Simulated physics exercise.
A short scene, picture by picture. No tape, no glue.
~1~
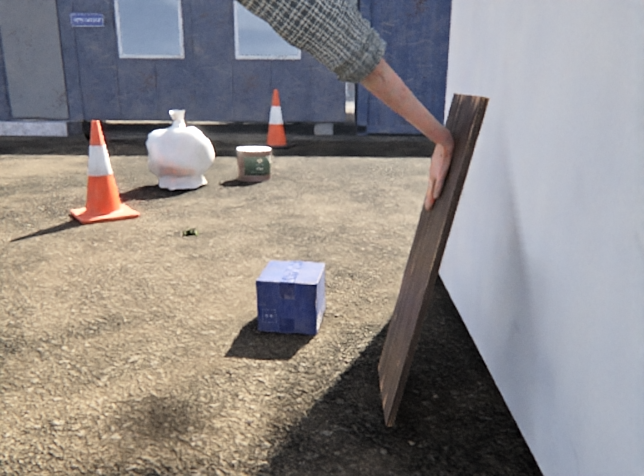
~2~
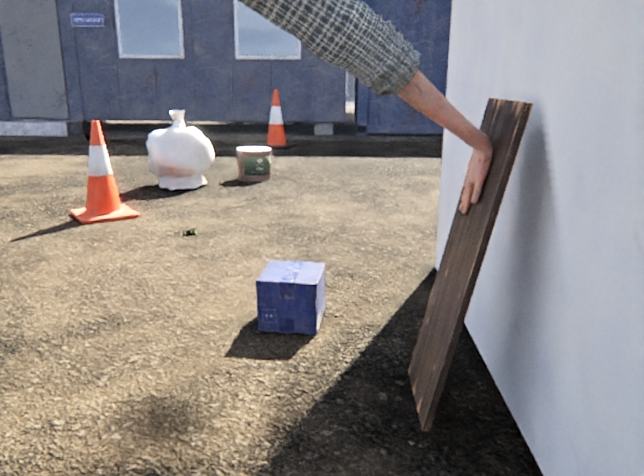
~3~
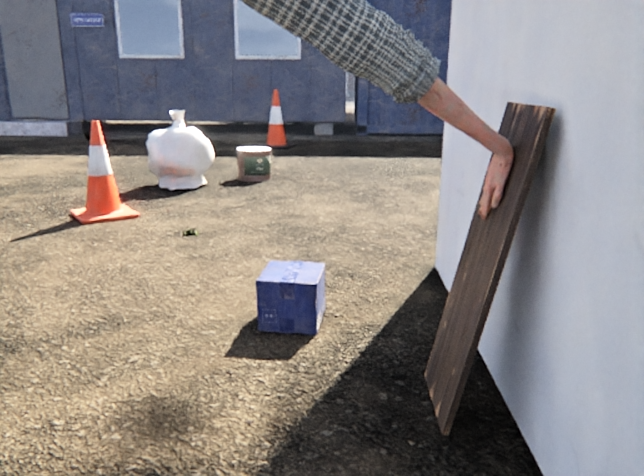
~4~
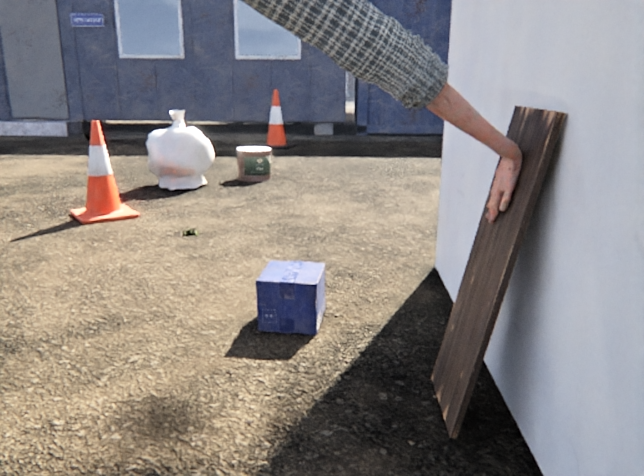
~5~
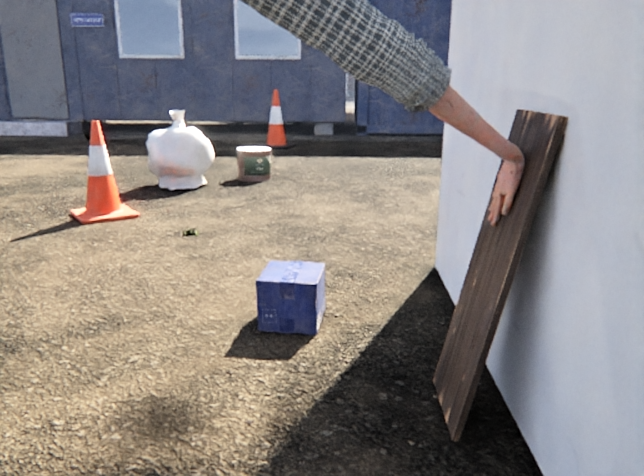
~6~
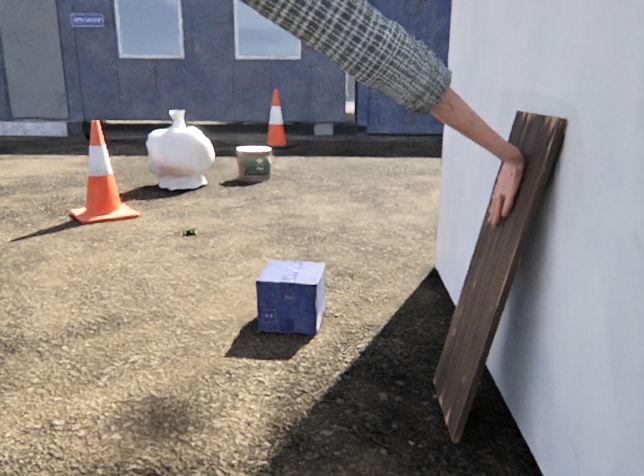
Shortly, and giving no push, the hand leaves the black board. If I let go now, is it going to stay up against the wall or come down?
It stays steady.
Then, 0.20 s on from there, no change.
Then, 0.50 s on from there, black board resting near (489, 274).
In the end, both unmoved. At the end, from the last picture's camera, black board near (489, 274). The board stays up.
